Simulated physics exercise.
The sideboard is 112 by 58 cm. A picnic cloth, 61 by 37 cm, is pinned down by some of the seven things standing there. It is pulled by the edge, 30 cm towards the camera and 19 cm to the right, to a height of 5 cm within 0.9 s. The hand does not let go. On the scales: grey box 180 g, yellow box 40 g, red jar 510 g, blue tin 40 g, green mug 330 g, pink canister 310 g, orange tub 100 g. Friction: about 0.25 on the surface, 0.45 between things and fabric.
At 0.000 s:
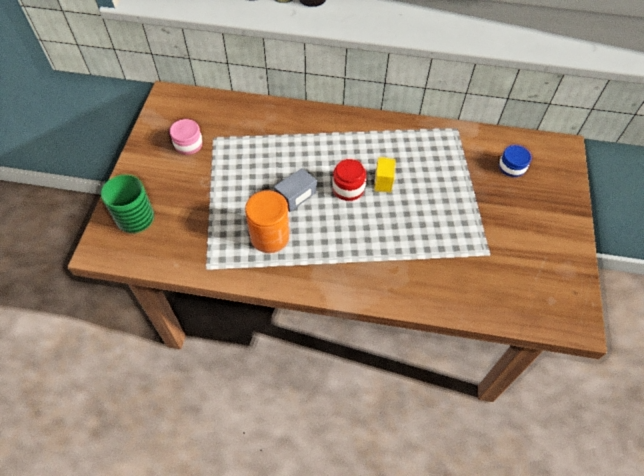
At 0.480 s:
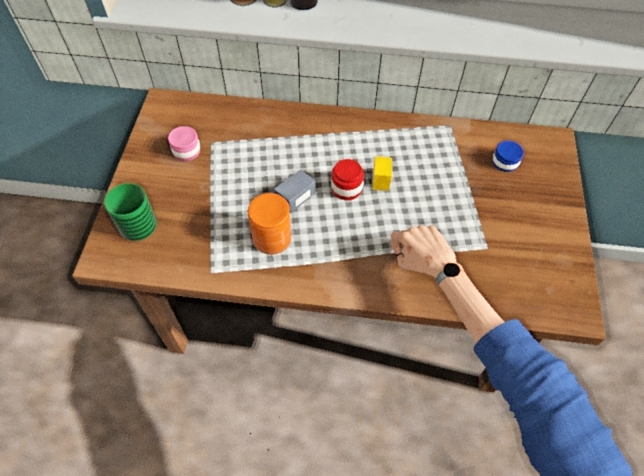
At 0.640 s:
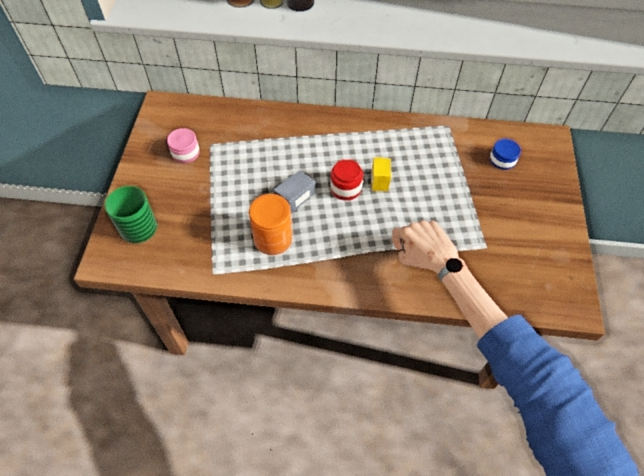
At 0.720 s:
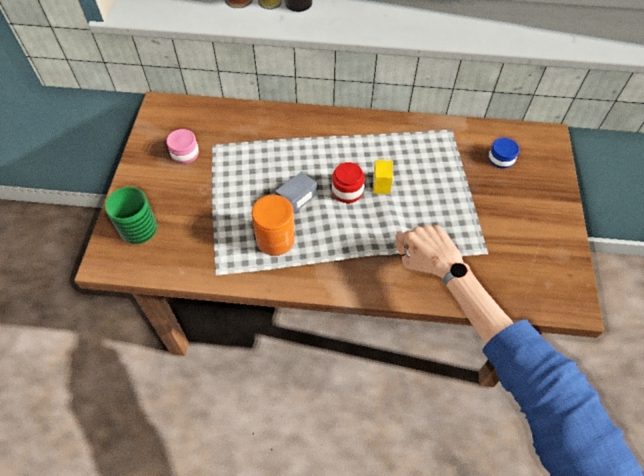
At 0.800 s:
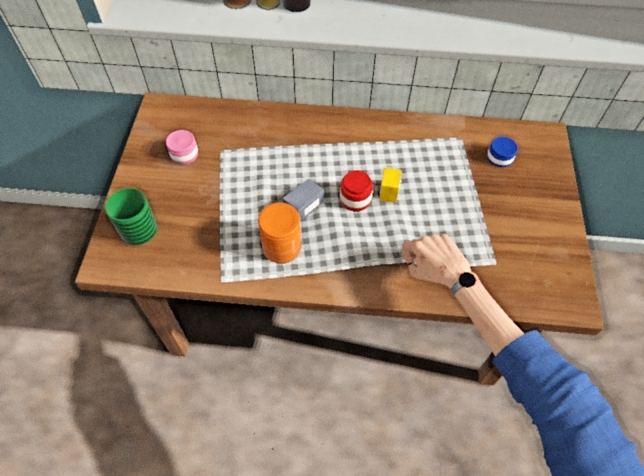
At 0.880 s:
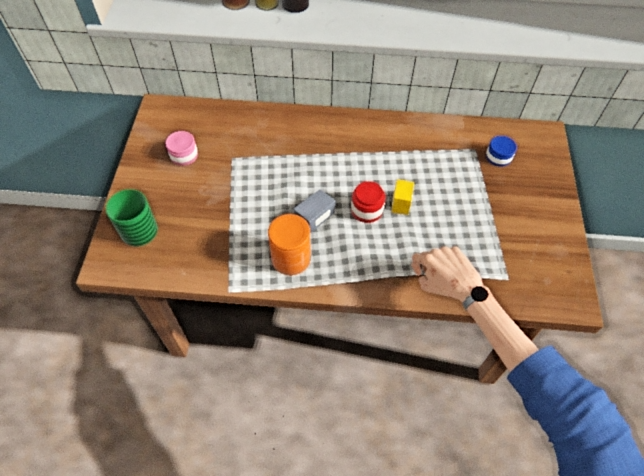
The video shows a hand gripping the front edge of a checkered cloth on a wooden sideboard and pulling it slightly toward the viewer and right, carrying an orange tub, grey box, red jar and yellow box along.
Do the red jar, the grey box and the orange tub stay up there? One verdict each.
Result: Red jar falls off, grey box falls off, orange tub drops off.
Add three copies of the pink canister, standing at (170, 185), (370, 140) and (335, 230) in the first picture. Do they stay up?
In that order: Stays up, stays on, goes over.
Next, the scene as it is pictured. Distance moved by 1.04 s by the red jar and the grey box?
About: Red jar 20 cm, grey box 15 cm.
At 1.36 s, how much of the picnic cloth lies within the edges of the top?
Some 55 per cent of it.
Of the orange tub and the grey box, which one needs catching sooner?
First goes the orange one.
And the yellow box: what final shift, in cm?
Yellow box off the top.
At 1.0 s, 95 % of the picnic cloth is still over the top; red jar 18 cm off its start, grey box 15 cm off its start, orange tub 14 cm off its start.
At 1.2 s, 75 % of the picnic cloth is still over the top; red jar 27 cm off its start, grey box 25 cm off its start, orange tub 24 cm off its start.
At 1.4 s, 55 % of the picnic cloth is still over the top; red jar 35 cm off its start at (449, 282), orange tub over the edge, grey box 33 cm off its start at (387, 290).
At 1.5 s, 50 % of the picnic cloth is still over the top; orange tub over the edge, grey box 40 cm off its start, red jar 39 cm off its start.
At 3.1 s, 0 % of the picnic cloth is still over the top; red jar over the edge, grey box over the edge, orange tub over the edge, yellow box over the edge.
